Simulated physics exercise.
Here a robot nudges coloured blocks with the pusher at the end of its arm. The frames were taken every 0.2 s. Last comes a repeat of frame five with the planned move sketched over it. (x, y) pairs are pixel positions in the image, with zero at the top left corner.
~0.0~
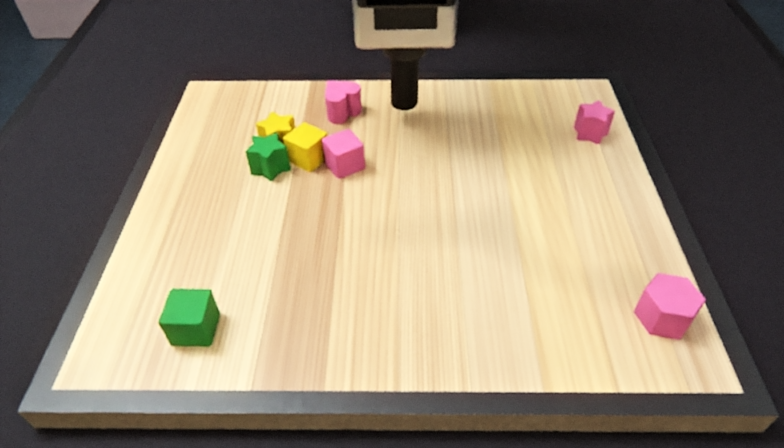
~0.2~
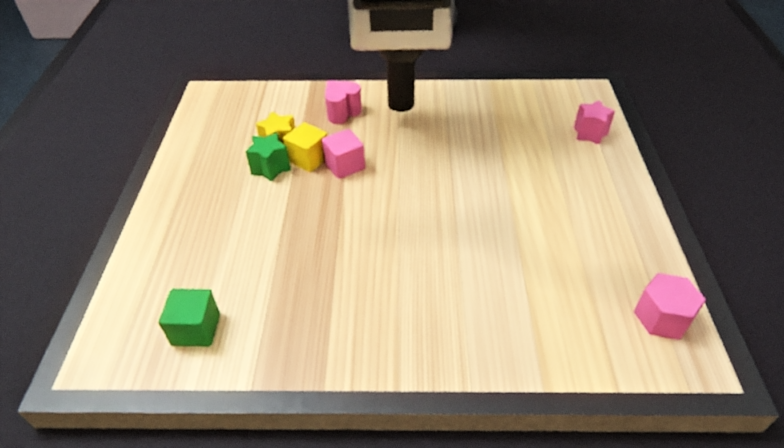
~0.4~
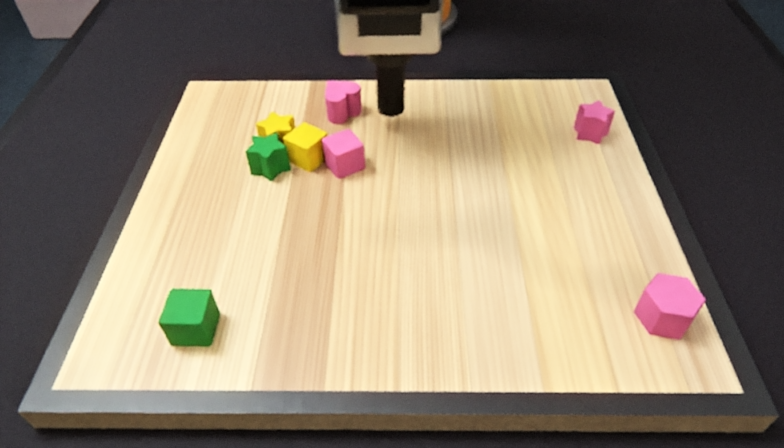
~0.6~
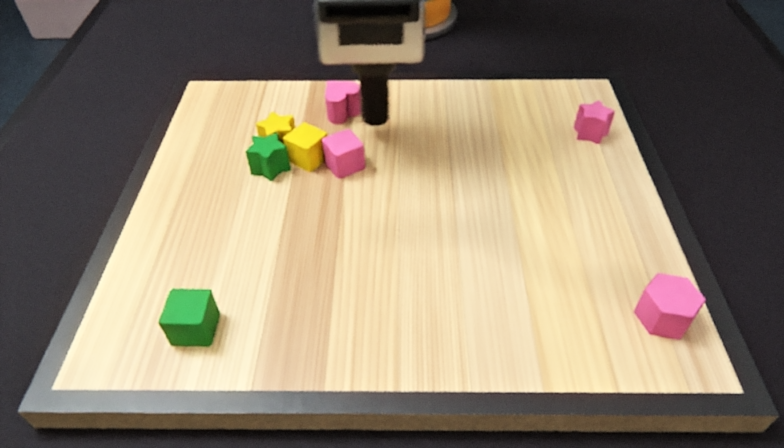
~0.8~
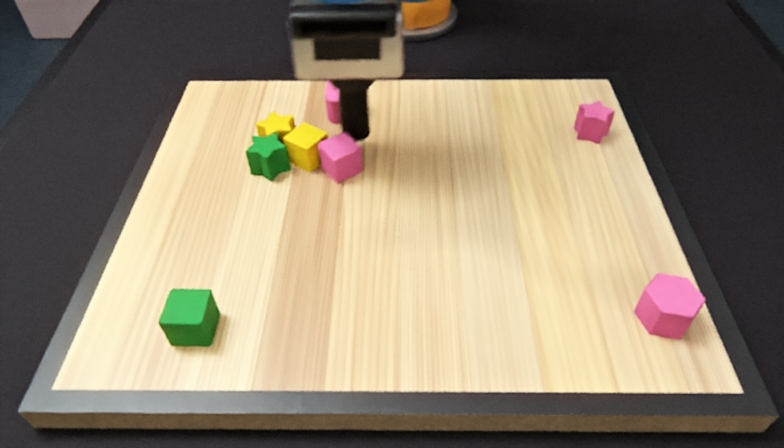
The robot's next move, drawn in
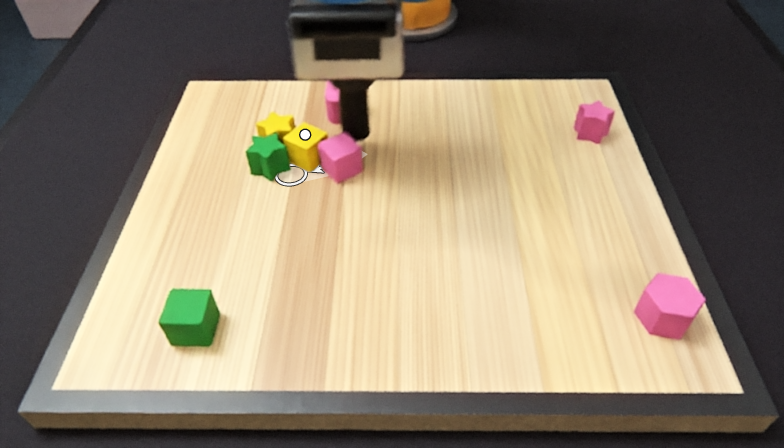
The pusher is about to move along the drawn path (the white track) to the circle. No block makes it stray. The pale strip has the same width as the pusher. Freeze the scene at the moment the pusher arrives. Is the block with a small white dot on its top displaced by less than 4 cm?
Going by the path, no.
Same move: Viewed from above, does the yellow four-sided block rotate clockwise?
Yes.
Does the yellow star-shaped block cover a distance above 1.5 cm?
Yes - that is the case.
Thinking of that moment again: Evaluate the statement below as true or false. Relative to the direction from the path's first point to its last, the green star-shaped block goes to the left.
False
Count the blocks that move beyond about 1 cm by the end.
It should be three or more, as far as I can tell.
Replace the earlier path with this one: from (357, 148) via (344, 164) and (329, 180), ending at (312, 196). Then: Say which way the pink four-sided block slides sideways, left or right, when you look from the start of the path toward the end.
It goes left.
The drawn path runs from (357, 148) by way of (340, 161) and (316, 169) to (291, 174); the dot is on the yellow four-sided block.
On the path given first. Halfway along, pusher (327, 151); green star-shaped block (257, 145); yellow star-shaped block (270, 121), turned 15° clockwise; yellow four-sided block (291, 138), turned 15° clockwise; pink four-sided block (325, 163), turned 50° anticlockwise.
At the end, pusher (288, 159); green star-shaped block (223, 148); yellow star-shaped block (259, 119), turned 65° clockwise; yellow four-sided block (258, 140), turned 20° clockwise; pink four-sided block (321, 165), turned 70° anticlockwise.
